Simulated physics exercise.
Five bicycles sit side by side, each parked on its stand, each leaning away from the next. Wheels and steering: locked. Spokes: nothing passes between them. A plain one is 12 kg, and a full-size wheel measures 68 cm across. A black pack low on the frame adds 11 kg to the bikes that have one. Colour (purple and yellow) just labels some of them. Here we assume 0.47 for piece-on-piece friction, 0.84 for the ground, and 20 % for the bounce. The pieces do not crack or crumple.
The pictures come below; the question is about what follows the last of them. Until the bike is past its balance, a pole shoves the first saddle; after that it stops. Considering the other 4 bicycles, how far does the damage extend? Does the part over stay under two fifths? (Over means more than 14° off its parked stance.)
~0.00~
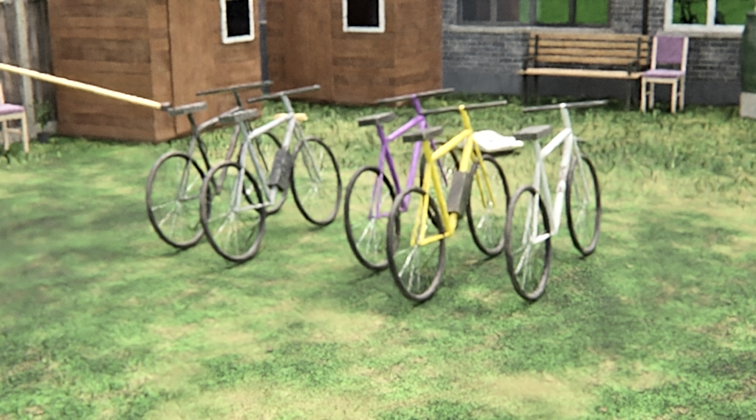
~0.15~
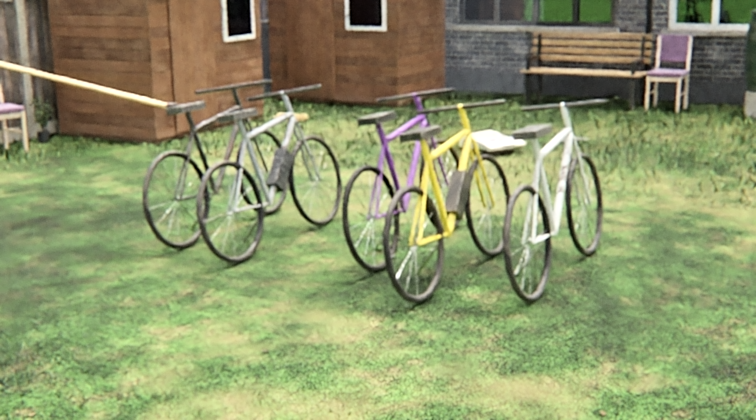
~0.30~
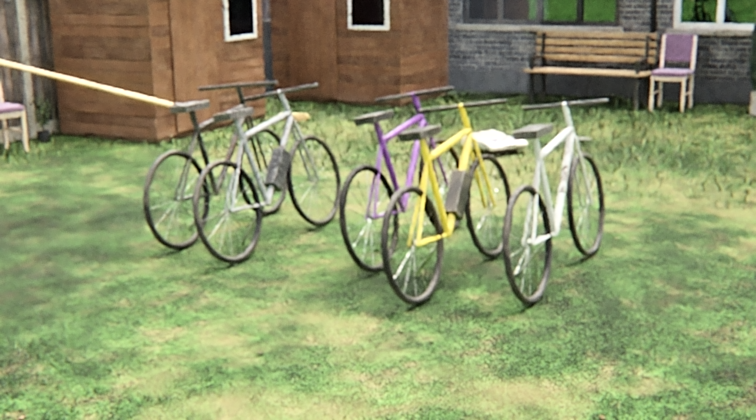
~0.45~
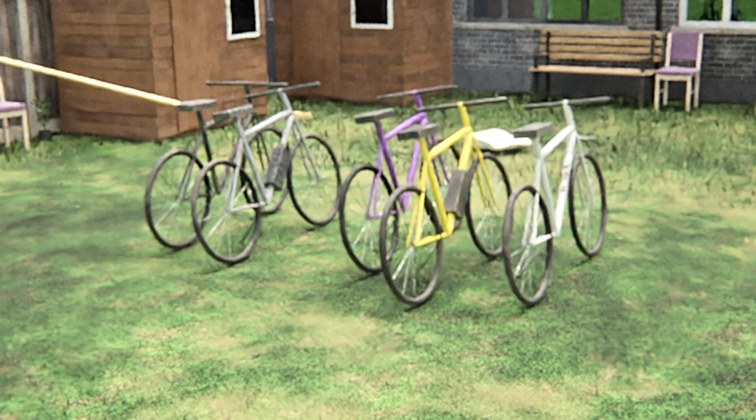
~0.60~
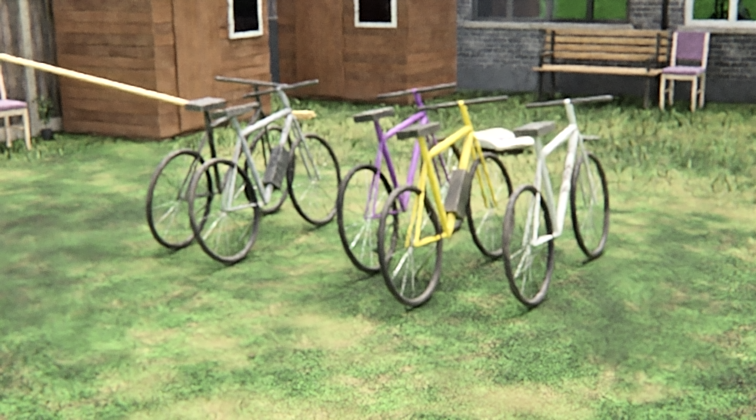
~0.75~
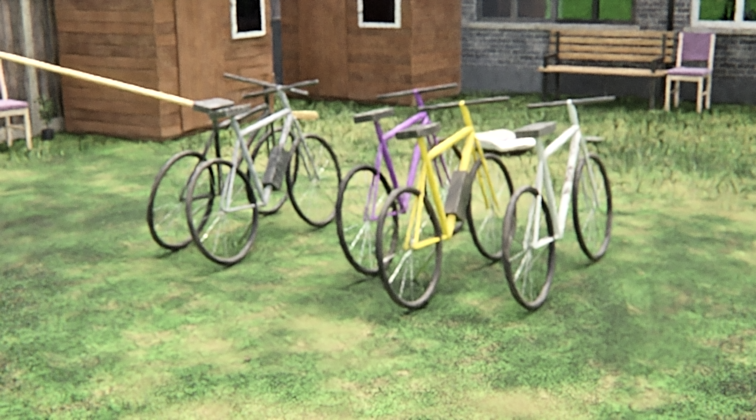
No.
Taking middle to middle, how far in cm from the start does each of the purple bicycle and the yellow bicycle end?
Estimate: Purple near 40 cm, yellow near 110 cm.
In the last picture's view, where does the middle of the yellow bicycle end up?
Roughly at (618, 277).
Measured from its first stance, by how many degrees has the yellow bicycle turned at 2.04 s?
Angle at that time, about 0 degrees.
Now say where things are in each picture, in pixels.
In the first picture (each place is the centre of the face we see best; the camera moves round a little), pole end (162, 108) 10 cm from the first bicycle; yellow bicycle (496, 189); purple bicycle (343, 198); the others all in place.
In the second picture, pole end (168, 107) 26 mm from the first bicycle; purple bicycle (342, 198).
In the third picture, pole end pushing; purple bicycle (339, 198); the others all in place.
In the fourth picture, pole end pushing; purple bicycle (338, 198); the others all in place.
In the fifth picture, pole end pushing; yellow bicycle (496, 188); the others all in place.
In the sixth picture, pole end stopped; purple bicycle (335, 198); yellow bicycle (497, 190); the others all in place.
By 2.04 s, 1 of the 4 other bicycles over.
By 2.38 s, 2 of the 4 other bicycles over; purple bicycle tilted 24°.
By 3.78 s, 4 of the 4 other bicycles over; yellow bicycle tilted 50°; purple bicycle tilted 40°.
By 4.20 s, 4 of the 4 other bicycles over; yellow bicycle lying flat; purple bicycle tilted 42°.
When it is over (5.2 s), 4 of the 4 other bicycles over; yellow bicycle lying flat; purple bicycle tilted 42°. That is 100 per cent. Not one is left standing. In pixels of the last frame, middles, yellow bicycle near (618, 277), purple bicycle near (464, 187).
